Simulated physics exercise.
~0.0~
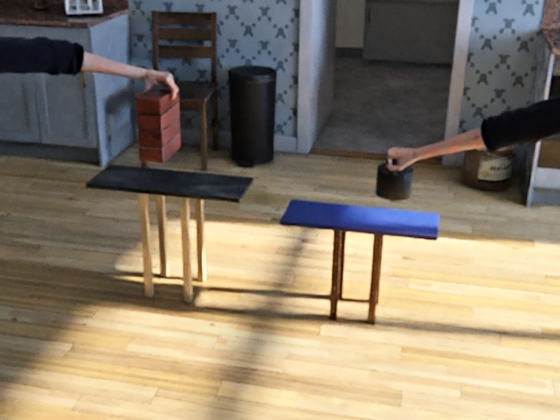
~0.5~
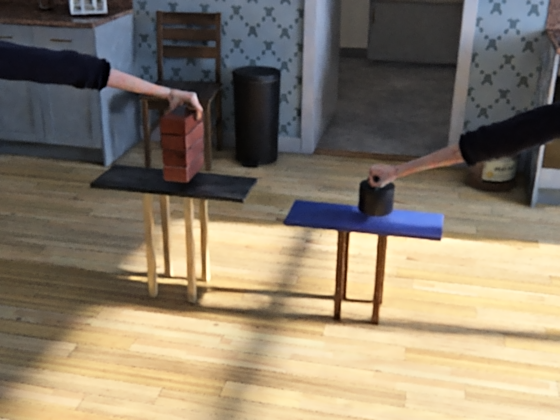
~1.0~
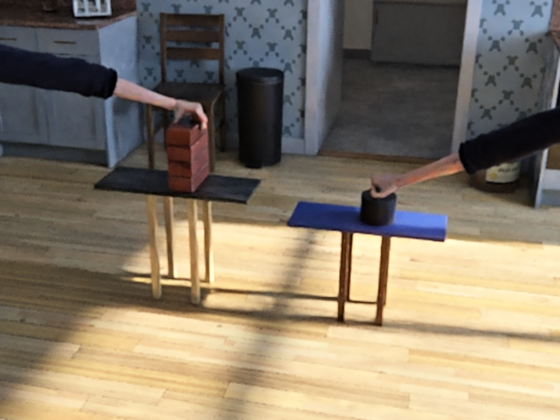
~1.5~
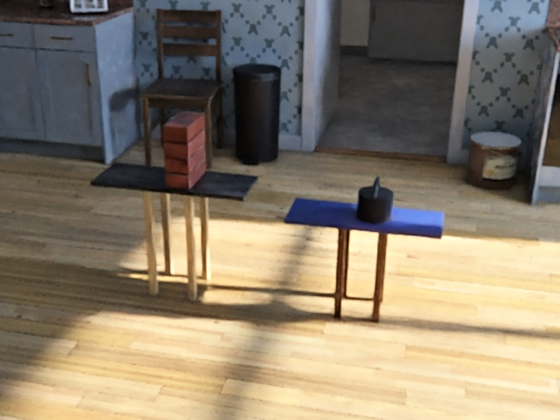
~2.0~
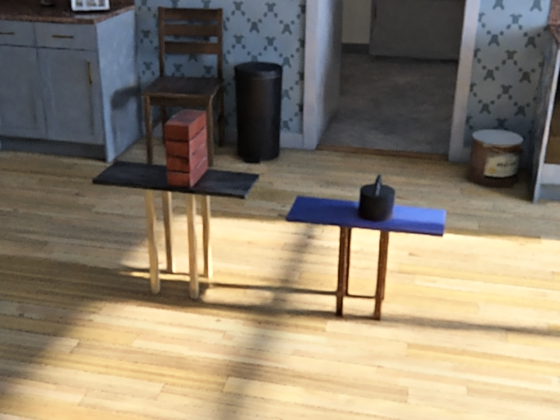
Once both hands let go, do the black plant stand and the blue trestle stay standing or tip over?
Both the black plant stand and the blue trestle stay standing flat on their feet, with their loads still on top.
Two hands set bricks and a dark cylinder on two small stands, which stay upright.
